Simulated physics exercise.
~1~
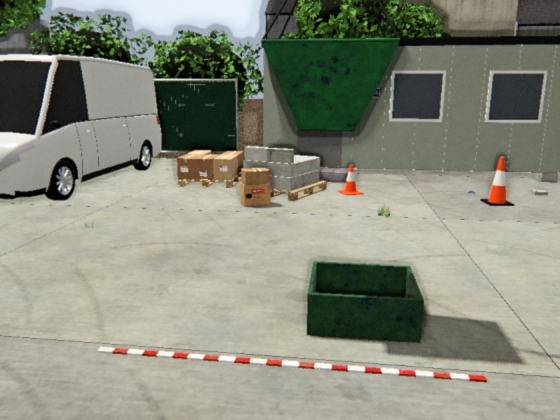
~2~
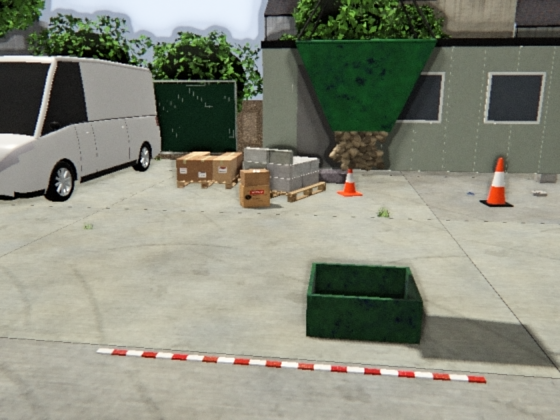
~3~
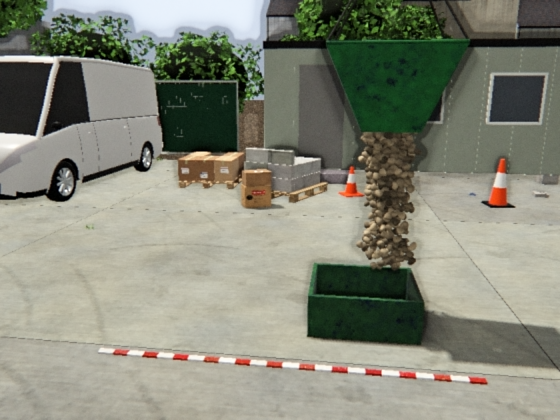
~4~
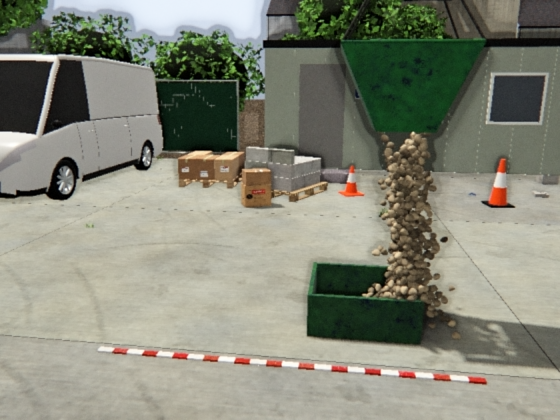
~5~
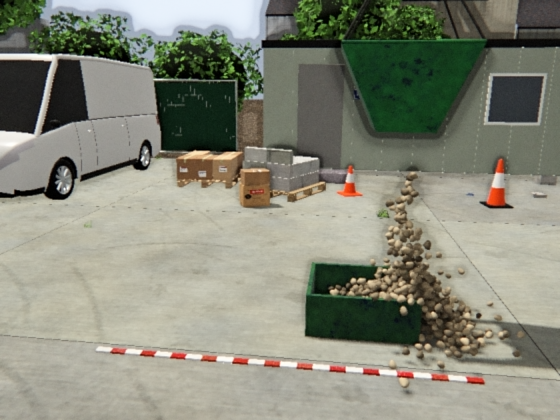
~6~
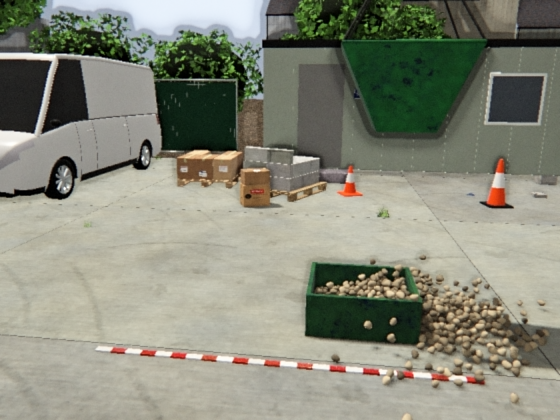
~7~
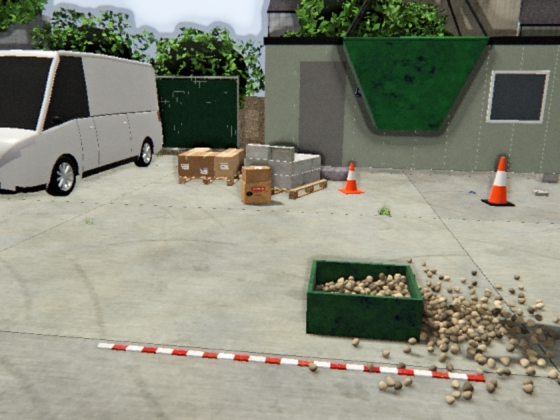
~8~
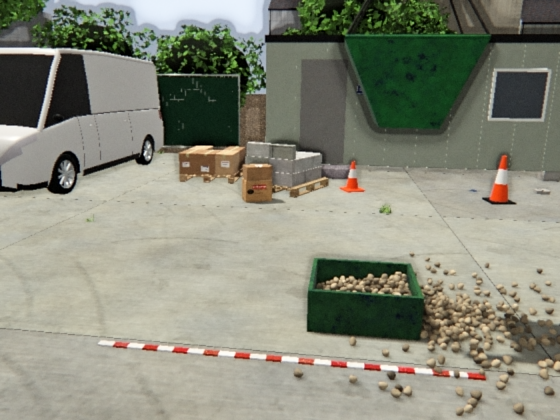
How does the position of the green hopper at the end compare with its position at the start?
At the end the hopper hangs farther to the right than at the start. It begins left of both windows of the building and finishes in front of where the left window was seen, above the right end of the bin.
The video shows a green hopper moving right across a paved yard and releasing a stream of rounded stones over a green bin before it comes to a stop. Most land in the bin, while many spill and scatter on the ground, mainly to its right.
